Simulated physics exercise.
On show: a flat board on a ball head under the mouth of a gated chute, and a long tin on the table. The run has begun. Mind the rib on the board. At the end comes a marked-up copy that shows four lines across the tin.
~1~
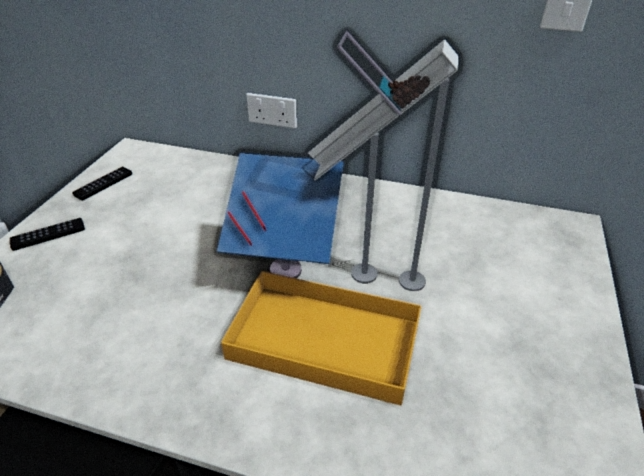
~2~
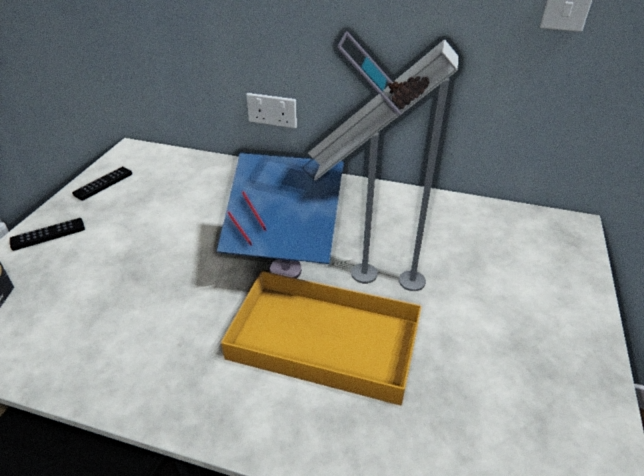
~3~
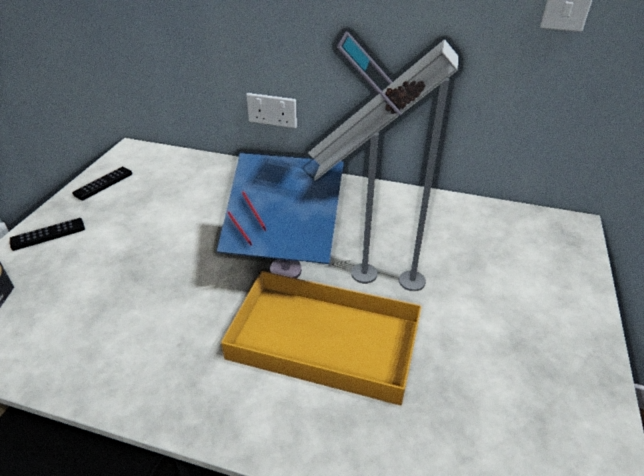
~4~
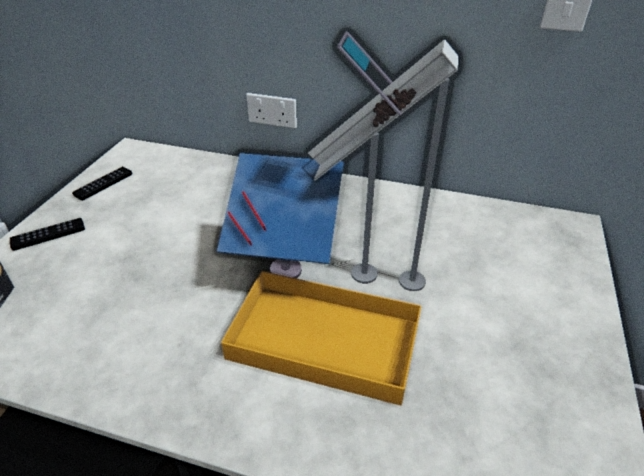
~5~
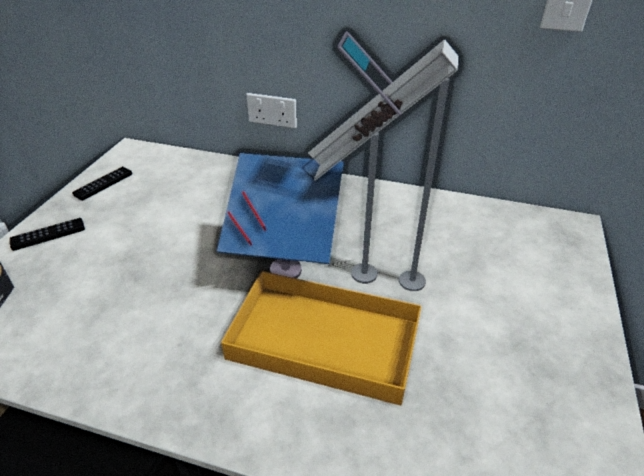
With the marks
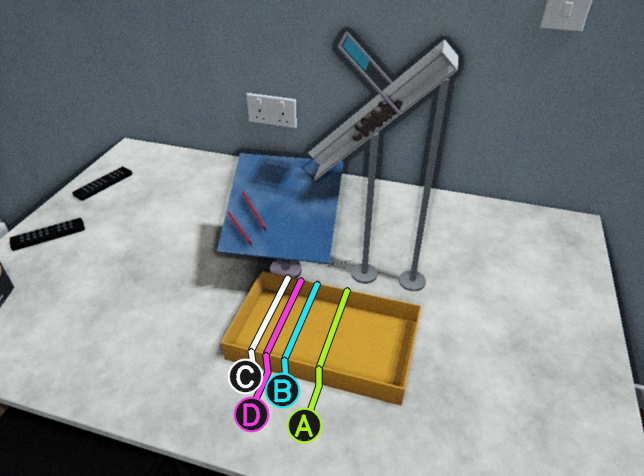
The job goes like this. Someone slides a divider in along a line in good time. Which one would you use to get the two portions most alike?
C is best.
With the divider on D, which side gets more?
The left side.
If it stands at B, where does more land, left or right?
The left side.
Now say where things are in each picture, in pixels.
In the first frame, load behind the gate at (411, 89), flat chocolate drops; lip of the chute at (318, 172), sloping fairly steeply.
In the second frame, middle of the board at (282, 205), tilted gently; middle of its low edge at (272, 257); of its high edge at (291, 157).
In the third frame, front corners of the tin at (222, 342) and (404, 389), empty; front of the load at (389, 108).
In the fourth frame, middle of the load at (390, 106); its front at (376, 122), about a quarter of the way to the lip; rib from (228, 212) to (249, 241); rib from (243, 191) to (264, 226).
In the fifth frame, middle of the load at (381, 120); its front at (356, 139), about half of the way to the lip.
On the marked copy, line A crosses the front rim at (319, 367); line B crosses the front rim at (284, 358); line C crosses the front rim at (251, 350); line D crosses the front rim at (266, 354).
With A, of what is caught, all on the left of the divider, none on the right.
With B, of what is caught, all on the left of the divider, none on the right.
With C, of what is caught, about half on the left of the divider, about half on the right.
With D, of what is caught, nearly all on the left of the divider, a stray few on the right.
